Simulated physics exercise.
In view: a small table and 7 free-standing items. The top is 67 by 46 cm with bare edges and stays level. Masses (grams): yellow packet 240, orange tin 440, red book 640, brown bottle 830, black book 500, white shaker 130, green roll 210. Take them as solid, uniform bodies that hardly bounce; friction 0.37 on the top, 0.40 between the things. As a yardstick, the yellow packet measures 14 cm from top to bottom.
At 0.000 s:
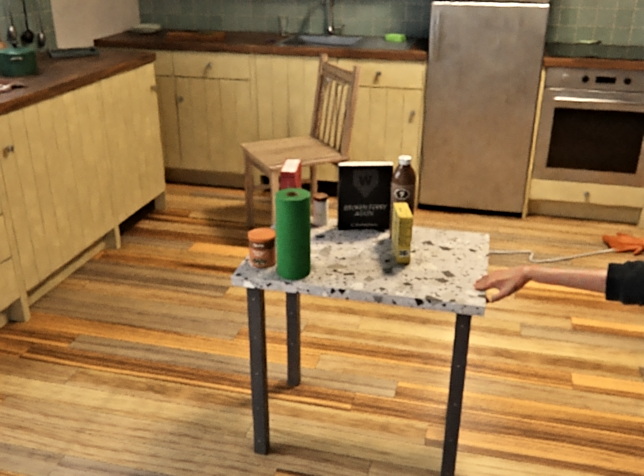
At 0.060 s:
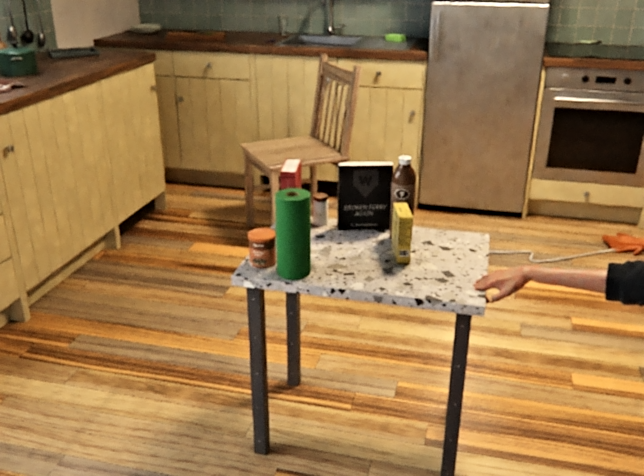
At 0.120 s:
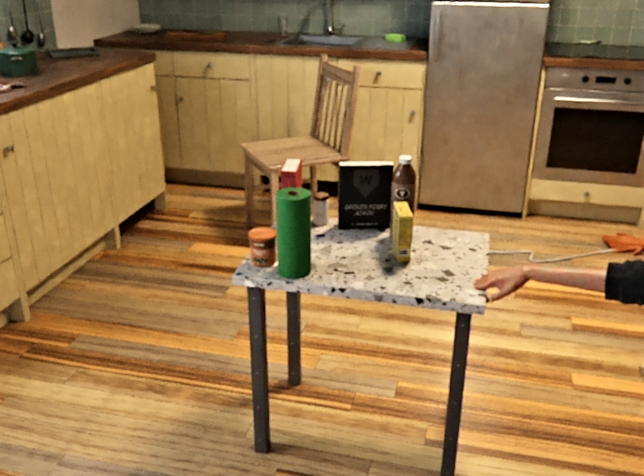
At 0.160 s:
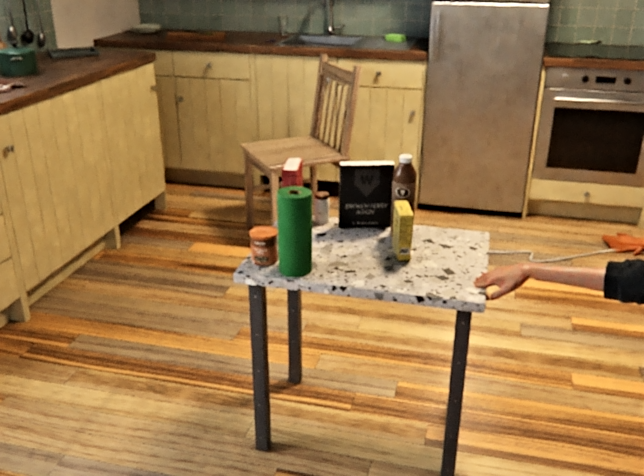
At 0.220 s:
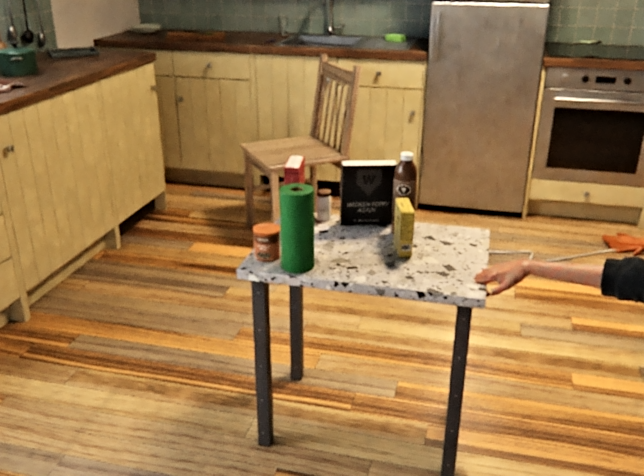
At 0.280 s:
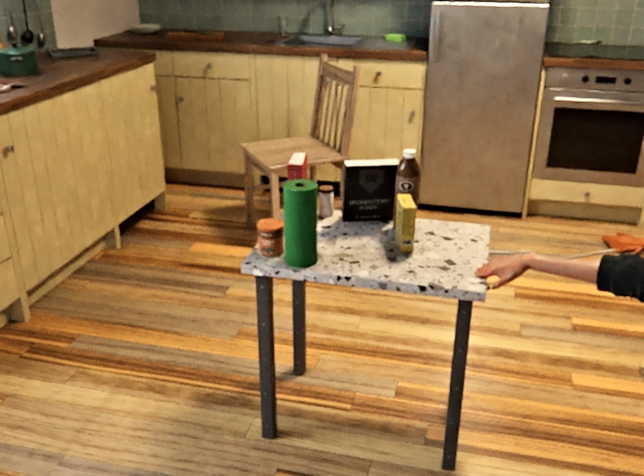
At the start, a speckled table holding a green roll, an orange tin, a black book and other items stands still in a kitchen, a hand gripping its right corner. Then the table shifts slightly backward and to the right, carrying the items along, as the black book tilts a little.
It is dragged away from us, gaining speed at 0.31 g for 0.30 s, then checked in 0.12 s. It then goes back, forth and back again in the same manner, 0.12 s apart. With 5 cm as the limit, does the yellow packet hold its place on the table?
The yellow packet stays put.
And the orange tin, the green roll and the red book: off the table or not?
The orange tin ends on the table; the green roll ends on the table; the red book ends off the table.
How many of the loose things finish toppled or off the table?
4 of them.
After 0.68 s, table 18 cm from its start; red book, brown bottle and white shaker now off the table; yellow packet slid 5 cm near (412, 204); green roll slid 6 cm.
After 0.98 s, table 1 cm from its start; black book now off the table; yellow packet slid 4 cm near (404, 227); green roll slid 5 cm.
After 1.38 s, table 9 cm from its start.
After 1.98 s, table 5 cm from its start; yellow packet slid 5 cm near (407, 219); green roll slid 6 cm; orange tin slid 6 cm.
At rest (2.8 s), off the table, red book, brown bottle, black book and white shaker; the other 3 in place, give or take 5 cm. In the last view, yellow packet near (402, 234).
